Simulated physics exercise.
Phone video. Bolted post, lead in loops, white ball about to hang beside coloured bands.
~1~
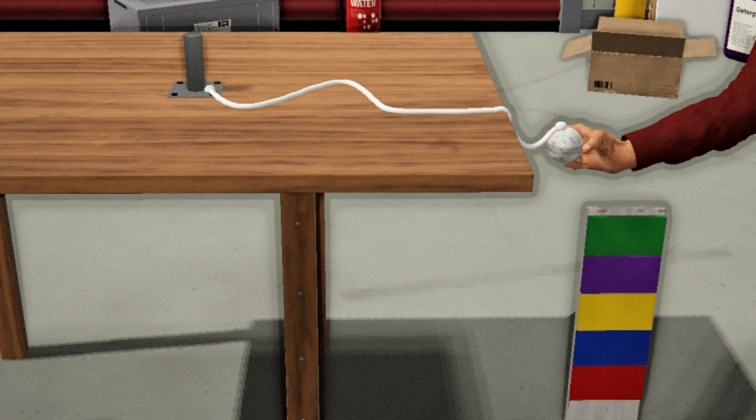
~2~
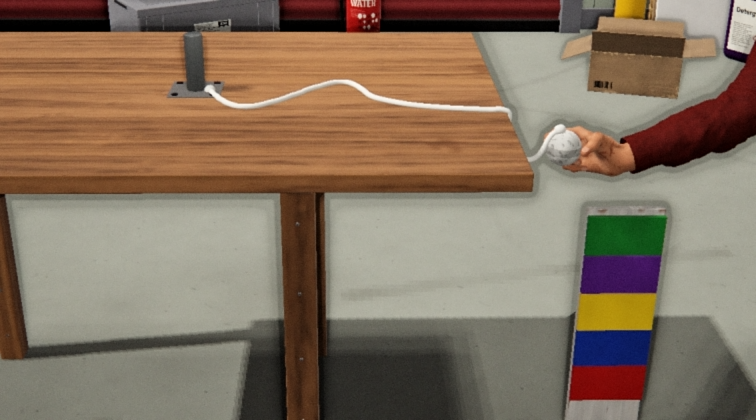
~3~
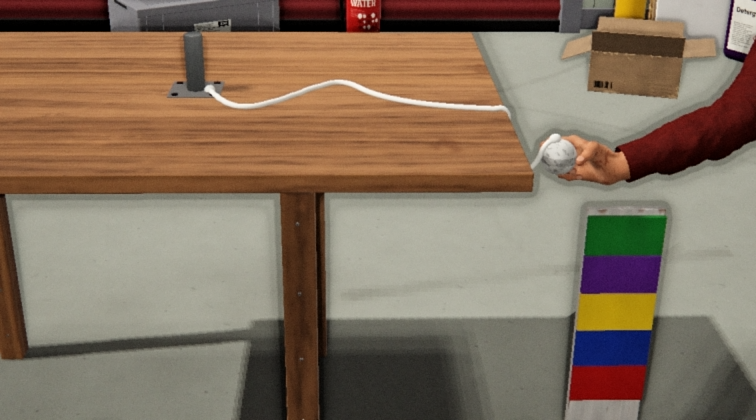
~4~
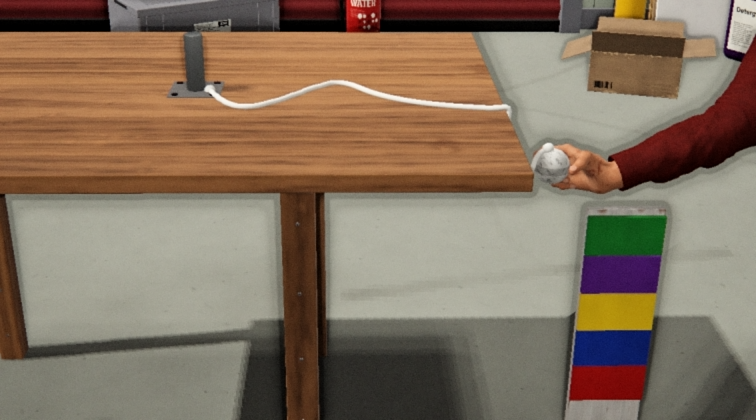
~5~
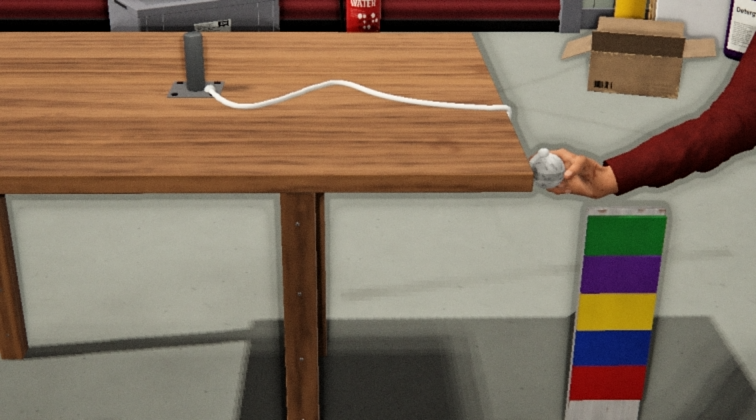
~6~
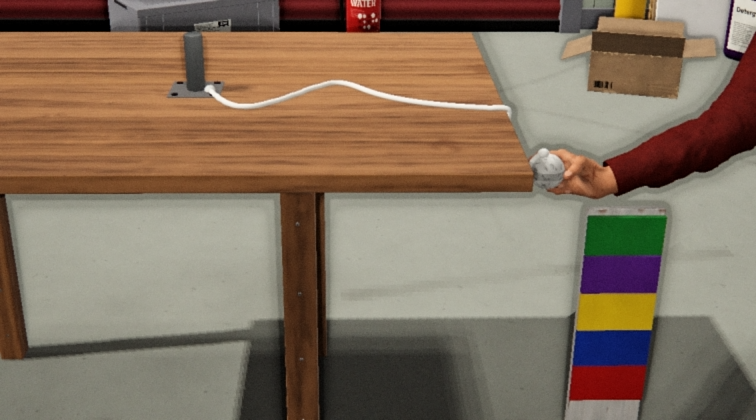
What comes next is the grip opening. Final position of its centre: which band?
Band: Yellow.
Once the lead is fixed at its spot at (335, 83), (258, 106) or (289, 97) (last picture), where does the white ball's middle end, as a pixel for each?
In order of the tries: About (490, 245), about (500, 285), about (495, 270).
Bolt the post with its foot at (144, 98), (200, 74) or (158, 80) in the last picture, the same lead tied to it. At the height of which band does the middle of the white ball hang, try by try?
First try: Purple; second try: Yellow; third try: Purple.
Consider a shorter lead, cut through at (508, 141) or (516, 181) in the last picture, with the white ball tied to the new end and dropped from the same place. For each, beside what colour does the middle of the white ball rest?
Per try - 1: Green; 2: Purple.
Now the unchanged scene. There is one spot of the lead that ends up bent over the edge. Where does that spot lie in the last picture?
It's the one at (417, 103).
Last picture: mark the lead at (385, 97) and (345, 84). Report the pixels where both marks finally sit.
First: (466, 93). Second: (408, 92).
A little later, ball near (473, 298); level with yellow.
Next, ball near (504, 294); level with yellow.
When it is over, ball near (493, 297); level with yellow. At yellow.
